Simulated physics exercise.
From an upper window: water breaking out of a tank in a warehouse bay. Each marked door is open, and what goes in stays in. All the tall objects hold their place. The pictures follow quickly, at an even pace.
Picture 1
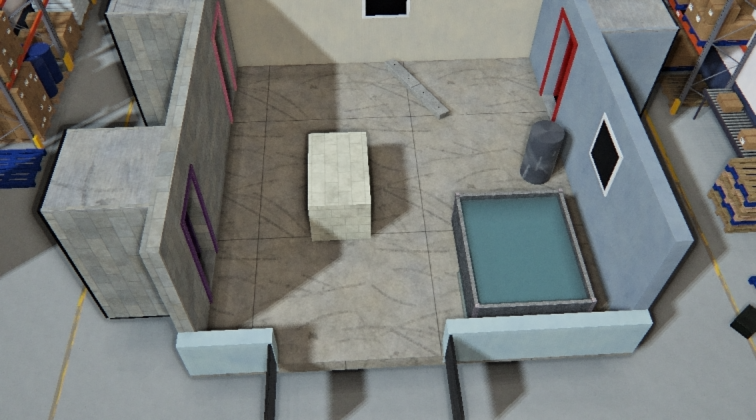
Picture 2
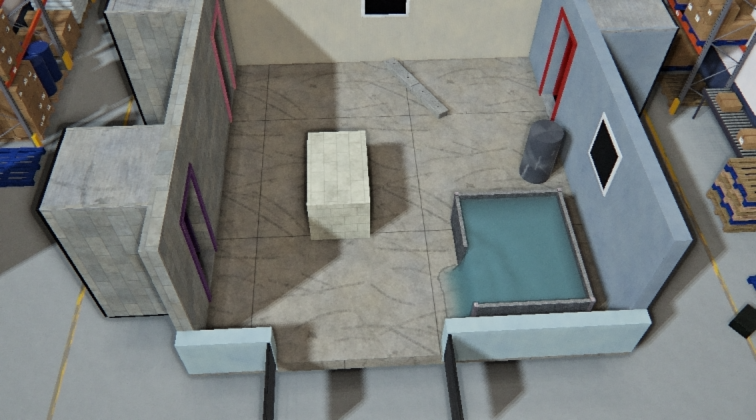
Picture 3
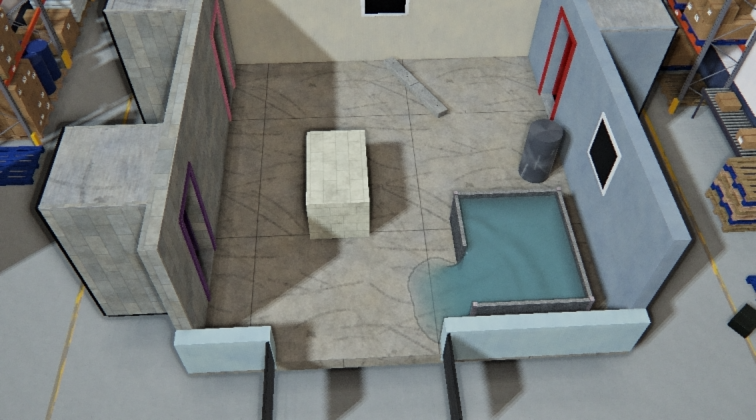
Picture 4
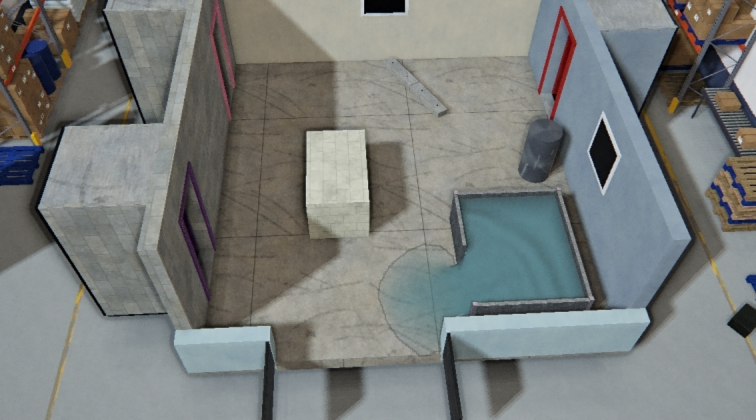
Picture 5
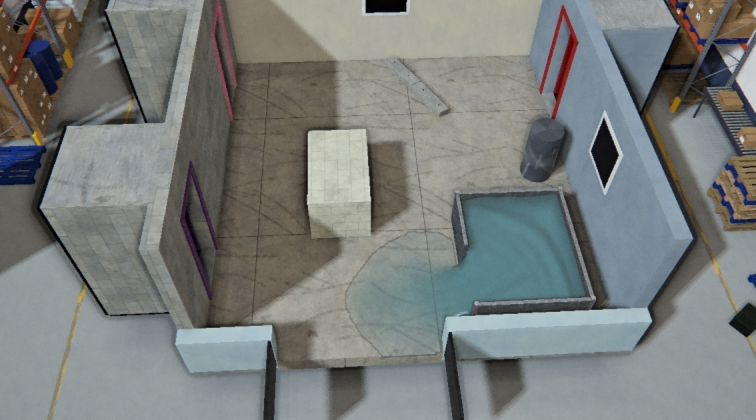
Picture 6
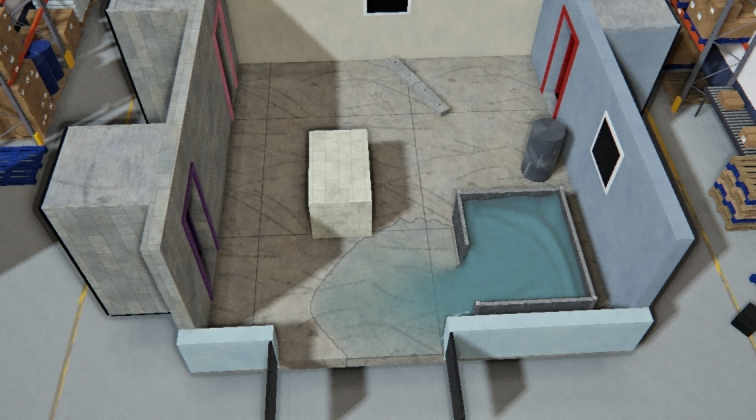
A big open tank of blue-green water stood still in a walled bay, then its left side opened and water poured out, spreading left across the floor in a widening, thinning pool.
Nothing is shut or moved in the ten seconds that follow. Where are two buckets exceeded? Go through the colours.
The red door holds within the limit; the purple door floods; the pink door holds within the limit.
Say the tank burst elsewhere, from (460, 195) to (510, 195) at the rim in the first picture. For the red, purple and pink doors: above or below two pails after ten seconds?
In short: Red takes more; purple holds; pink takes more.
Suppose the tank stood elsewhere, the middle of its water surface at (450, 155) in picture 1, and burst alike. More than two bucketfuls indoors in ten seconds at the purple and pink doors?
Purple is under; pink takes more.
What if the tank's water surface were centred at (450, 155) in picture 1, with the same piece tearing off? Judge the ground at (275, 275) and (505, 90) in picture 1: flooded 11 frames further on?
In turn: Dry, clear.
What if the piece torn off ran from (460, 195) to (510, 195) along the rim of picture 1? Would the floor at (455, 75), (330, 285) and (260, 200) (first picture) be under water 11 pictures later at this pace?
As listed: Awash, clear, not flooded.
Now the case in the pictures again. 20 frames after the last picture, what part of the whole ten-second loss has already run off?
About 55 per cent.
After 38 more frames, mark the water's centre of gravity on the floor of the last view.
Near (373, 235).
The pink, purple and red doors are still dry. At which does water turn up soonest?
First comes the purple-painted one.
A moment on, water covers 25 % of the floor; the red door not reached, the purple door wet at the sill, nothing in, the pink door not reached.
Next, water covers 25 % of the floor; the red door not reached, the purple door over two buckets in, the pink door not reached.
Then, water covers 35 % of the floor; the red door not reached, the purple door far over two buckets in, the pink door not reached.
Later, water covers 55 % of the floor; the red door not reached, the purple door far over two buckets in, the pink door wet at the sill, nothing in.
In the end, water covers 60 % of the floor; the red door not reached, the purple door far over two buckets in, the pink door under two buckets in.
